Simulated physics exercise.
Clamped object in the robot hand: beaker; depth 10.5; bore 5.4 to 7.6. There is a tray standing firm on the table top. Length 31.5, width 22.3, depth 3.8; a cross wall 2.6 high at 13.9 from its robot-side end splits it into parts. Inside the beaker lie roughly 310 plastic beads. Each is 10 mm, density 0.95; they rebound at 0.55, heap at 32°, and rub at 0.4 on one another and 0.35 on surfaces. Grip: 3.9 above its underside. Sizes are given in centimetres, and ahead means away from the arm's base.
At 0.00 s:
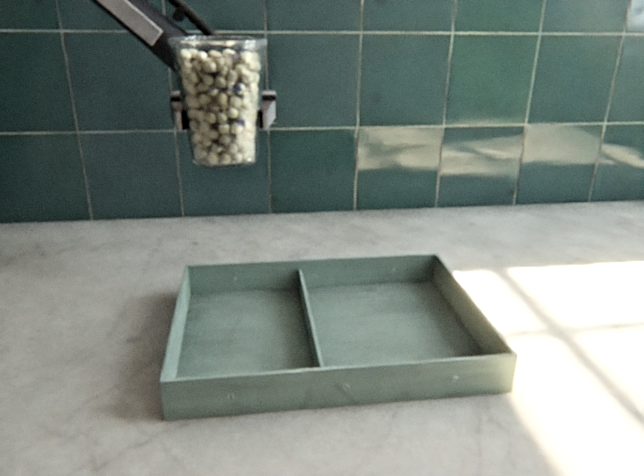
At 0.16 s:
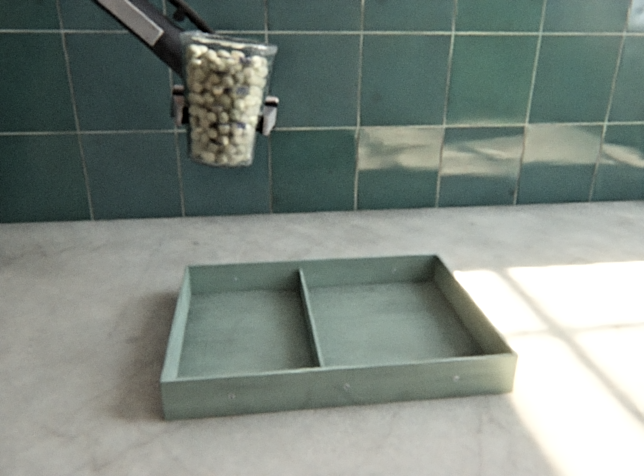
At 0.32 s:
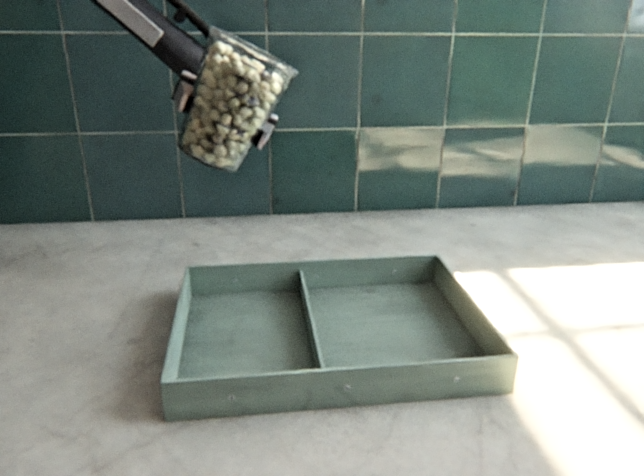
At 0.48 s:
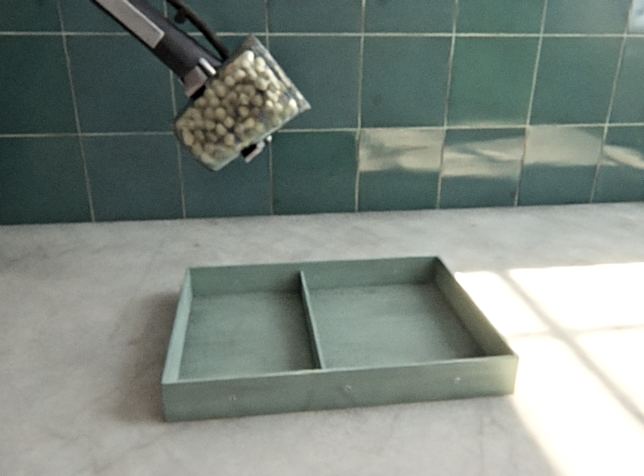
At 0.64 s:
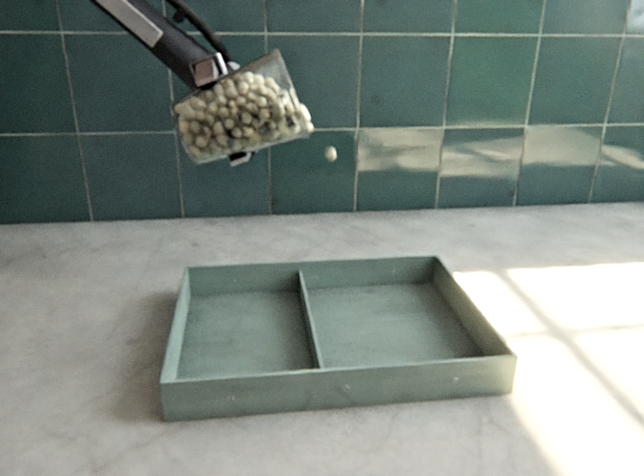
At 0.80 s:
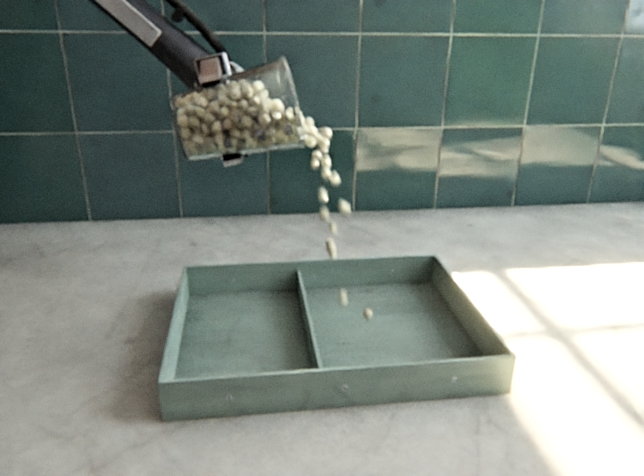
A clear cup packed with pale beads, held by a robot arm above a green divided tray, tilted steadily to the right until beads trickled out over its rim and dropped into the tray's right section.
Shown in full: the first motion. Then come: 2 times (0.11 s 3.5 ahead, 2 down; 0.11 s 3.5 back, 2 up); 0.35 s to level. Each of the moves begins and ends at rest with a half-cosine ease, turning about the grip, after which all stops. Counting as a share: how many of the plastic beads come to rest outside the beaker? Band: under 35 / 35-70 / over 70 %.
35-70 %.
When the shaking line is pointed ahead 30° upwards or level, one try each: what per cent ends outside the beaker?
Try one gives about 80 in a hundred, try two about 70 in a hundred.
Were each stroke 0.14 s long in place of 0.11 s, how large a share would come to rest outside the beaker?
It would come to roughly 50 %.
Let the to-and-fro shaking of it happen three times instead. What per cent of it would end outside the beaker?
Near 60 per cent.
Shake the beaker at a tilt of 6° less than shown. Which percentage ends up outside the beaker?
Estimate: Around 40 per cent.
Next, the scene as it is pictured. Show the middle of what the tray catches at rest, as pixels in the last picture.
Roughly at (403, 324) in the last picture.
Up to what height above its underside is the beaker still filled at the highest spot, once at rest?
Around 6.5 centimetres above the underside.
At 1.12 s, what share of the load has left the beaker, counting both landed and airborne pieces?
I'd say some 35 percent.
By 1.12 s, tilted 78° forward, highest piece 24 above the table; 202 in the beaker, 55 in the far-side part, 1 in the robot-side part, 56 in flight or on a rim.
By 1.43 s, tilted 33° forward, highest piece 28 above the table; 149 in the far-side part, 144 in the beaker, 11 in the robot-side part, 2 on the table or floor, 8 in flight or on a rim.
By 1.79 s, level, highest piece 26 above the table; 155 in the far-side part, 144 in the beaker, 11 in the robot-side part, 4 on the table or floor.
By 2.84 s, level, highest piece 26 above the table; 155 in the far-side part, 144 in the beaker, 11 in the robot-side part, 4 on the table or floor.
Final count, 155 in the far-side part, 144 in the beaker, 11 in the robot-side part, 4 on the table or floor. That is 54 % outside the beaker.
